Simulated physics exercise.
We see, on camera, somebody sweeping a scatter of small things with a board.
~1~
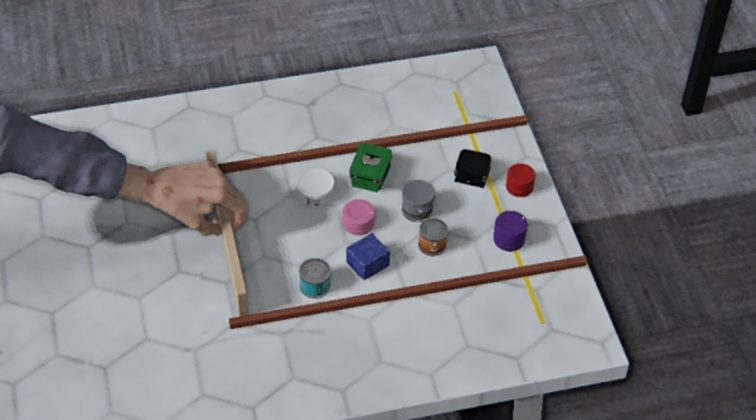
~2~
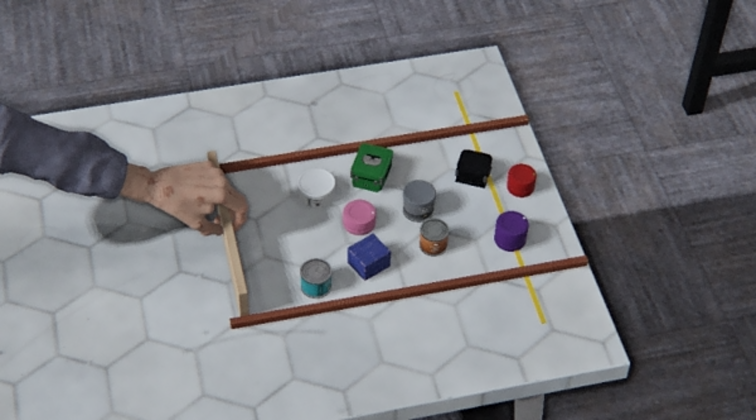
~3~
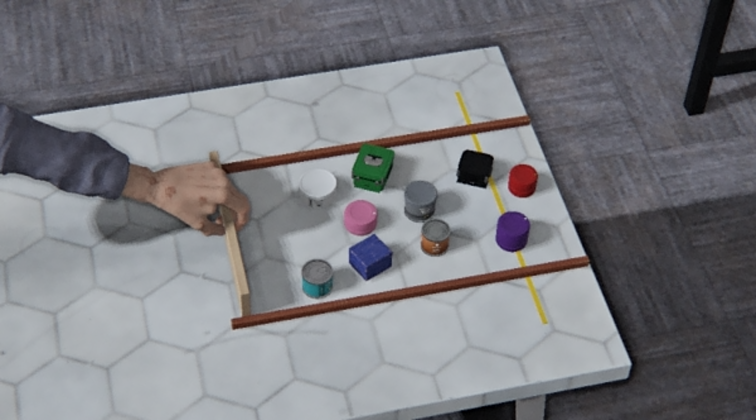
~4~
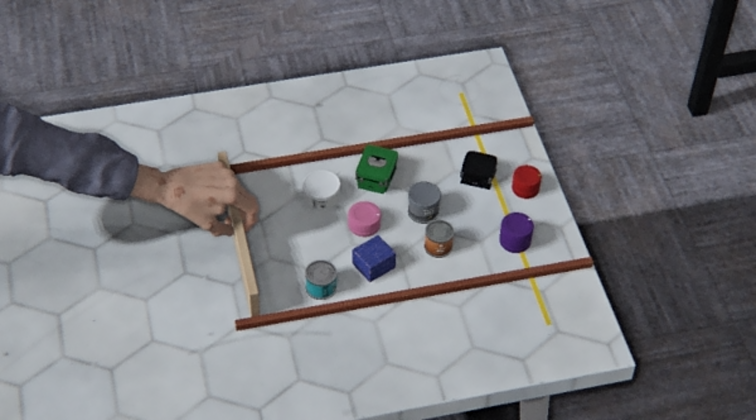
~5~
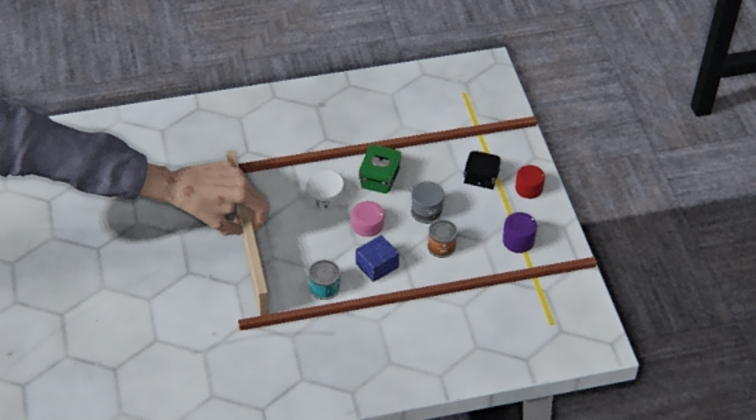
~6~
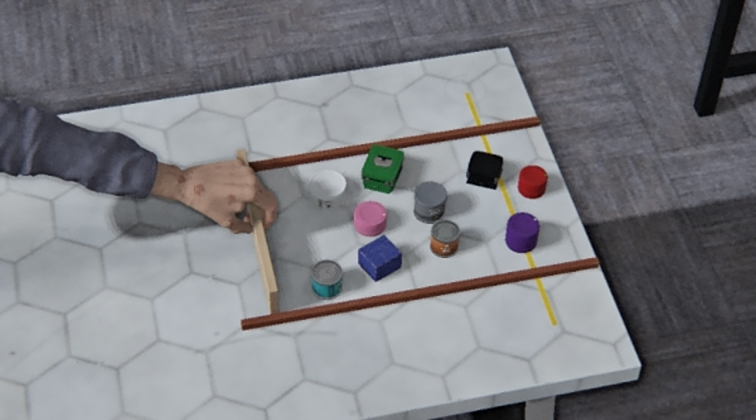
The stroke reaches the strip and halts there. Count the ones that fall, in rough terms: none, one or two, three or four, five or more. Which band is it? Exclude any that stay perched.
The number of pieces cleared off the edge is going to be one or two exactly.
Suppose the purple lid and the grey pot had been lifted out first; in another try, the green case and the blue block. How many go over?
0 in the first case and 1 in the second.
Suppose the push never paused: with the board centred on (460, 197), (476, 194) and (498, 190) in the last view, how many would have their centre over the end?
First 0, then 0, finally 1.
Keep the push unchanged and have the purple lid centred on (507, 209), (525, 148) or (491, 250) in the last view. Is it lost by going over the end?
Well, in that order it stays aboard, goes off and stays aboard.
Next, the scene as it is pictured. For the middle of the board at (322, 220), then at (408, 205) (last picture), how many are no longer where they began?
Up to then 2, and up to the other point 7.
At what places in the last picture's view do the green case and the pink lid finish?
You'll find the first one at (506, 136) and the second at (524, 195).
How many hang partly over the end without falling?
2 overhanging.
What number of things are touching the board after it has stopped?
In total, 5.
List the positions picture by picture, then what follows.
Red lid (521, 181); purple lid (510, 231); black case (473, 169); board (227, 232); tape (496, 200), in the first picture.
Purple lid (511, 231); grey pot (419, 201), in the second picture.
Black case (475, 169); pink lid (361, 218), in the third picture.
Red lid (527, 182); board (239, 233), in the fourth picture.
Purple lid (520, 233); turquoise pot (324, 280), in the fifth picture.
Red lid (533, 182); purple lid (522, 233); black case (485, 171); board (258, 230); tape (508, 201), in the sixth picture.
A little later, none off yet; red lid at rest near (533, 182); purple lid at rest near (522, 233); black case at rest near (485, 171).
Next, none off yet; red lid moving near (540, 180); purple lid shifted about its own width near (552, 232); black case shifted about its own width near (509, 165).
When it is over, the number that fall off is one or two; down, red lid.
